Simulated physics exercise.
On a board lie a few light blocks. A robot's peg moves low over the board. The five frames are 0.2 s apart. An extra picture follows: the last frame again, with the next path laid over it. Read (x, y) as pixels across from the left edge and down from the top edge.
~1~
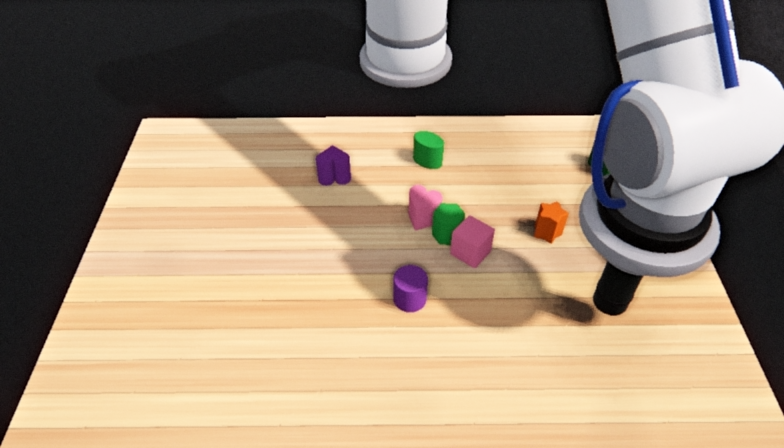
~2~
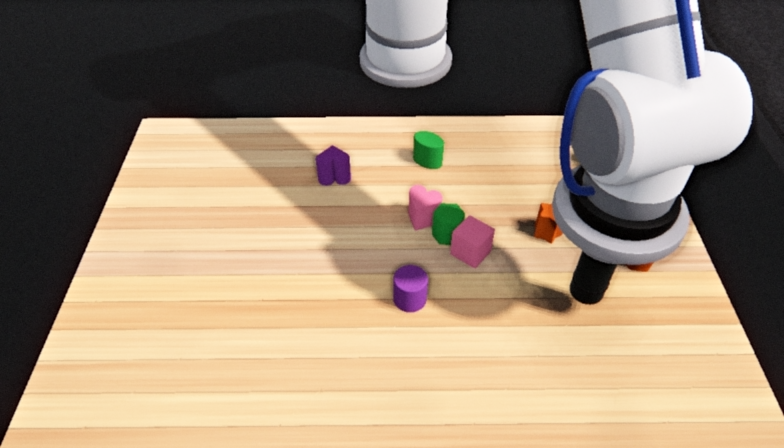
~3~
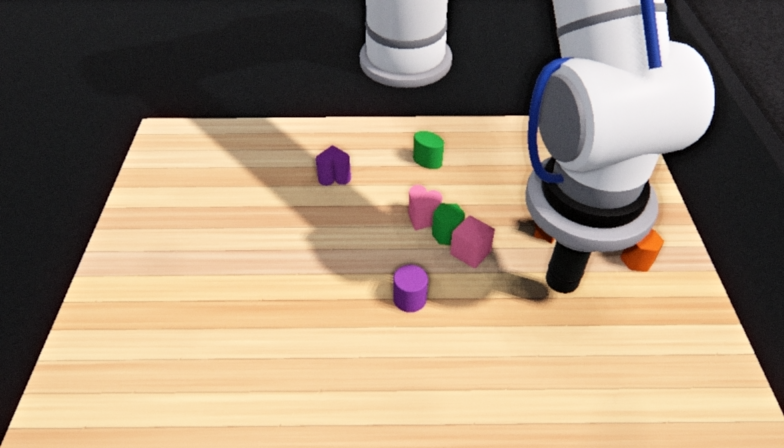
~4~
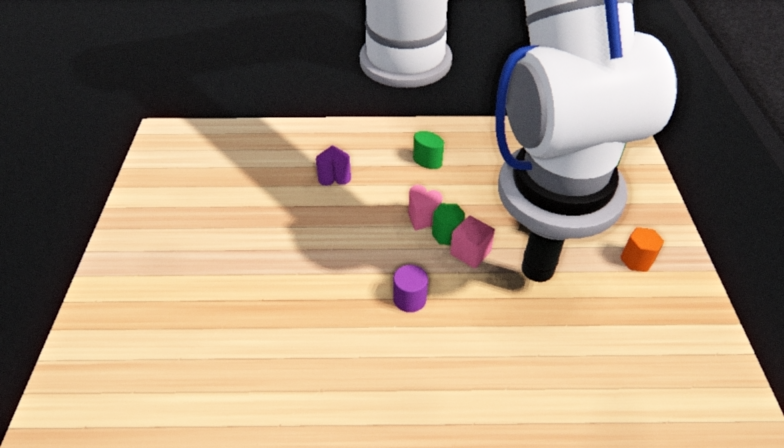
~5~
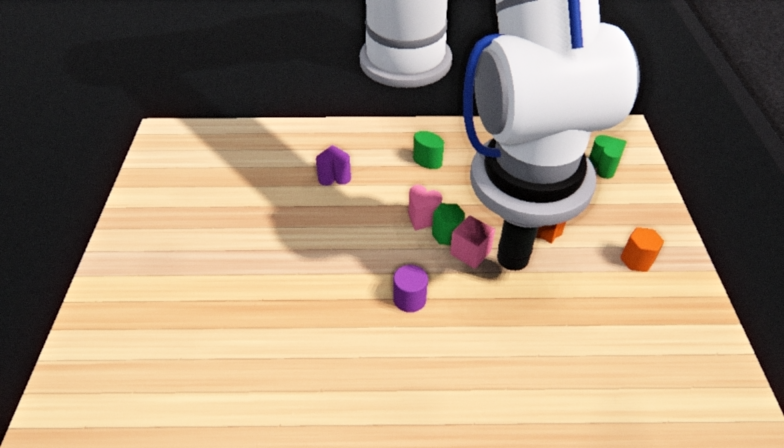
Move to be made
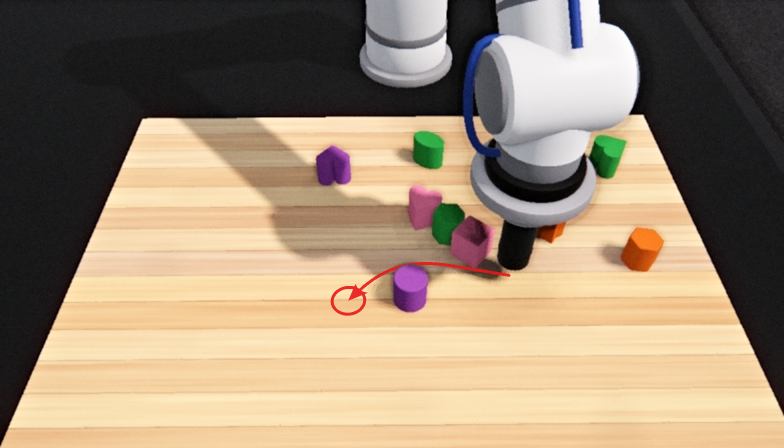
A robot arm sweeps its black peg left over a wooden board of still, colourful blocks.
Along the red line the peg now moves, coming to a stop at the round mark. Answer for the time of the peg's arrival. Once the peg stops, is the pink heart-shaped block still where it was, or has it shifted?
That block is going to get moved.
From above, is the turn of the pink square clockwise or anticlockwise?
Spins clockwise.
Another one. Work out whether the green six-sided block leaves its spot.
The green six-sided block will not stay where it is.
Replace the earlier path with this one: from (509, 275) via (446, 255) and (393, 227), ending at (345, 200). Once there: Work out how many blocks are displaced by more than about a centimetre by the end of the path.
There will be three or more blocks that move more than 1 cm.
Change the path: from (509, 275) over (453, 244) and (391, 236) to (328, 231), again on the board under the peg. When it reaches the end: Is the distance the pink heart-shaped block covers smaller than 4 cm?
No.
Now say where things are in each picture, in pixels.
The first frame shows lower end of the peg at (609, 303), tops of blocks, purple circle at (411, 277), pink heart-shaped block at (424, 196), green six-sided block at (449, 212), pink square at (474, 230).
The second frame shows peg at (586, 292), blocks as before.
The third frame shows peg at (562, 281), blocks as before.
The fourth frame shows peg at (537, 271), blocks as before.
The fifth frame shows peg at (513, 259), purple circle at (411, 277), pink heart-shaped block at (424, 196), green six-sided block at (449, 212), pink square at (474, 230).
The drawn path runs from (509, 275) through (451, 266) and (394, 269) to (348, 301).
What follows on the original path. One third of the way, peg at (451, 250); pink heart-shaped block at (418, 184), turned 40° anticlockwise; green six-sided block at (439, 199), turned 50° clockwise; pink square at (442, 220), turned 40° clockwise.
Two thirds of the way, peg at (393, 253); pink heart-shaped block at (416, 182), turned 40° anticlockwise; green six-sided block at (437, 196), turned 65° clockwise; pink square at (428, 217), turned 70° clockwise.
At the end, peg at (347, 285); purple circle not moved; pink heart-shaped block at (416, 182), turned 40° anticlockwise; green six-sided block at (437, 196), turned 65° clockwise; pink square at (428, 217), turned 70° clockwise.
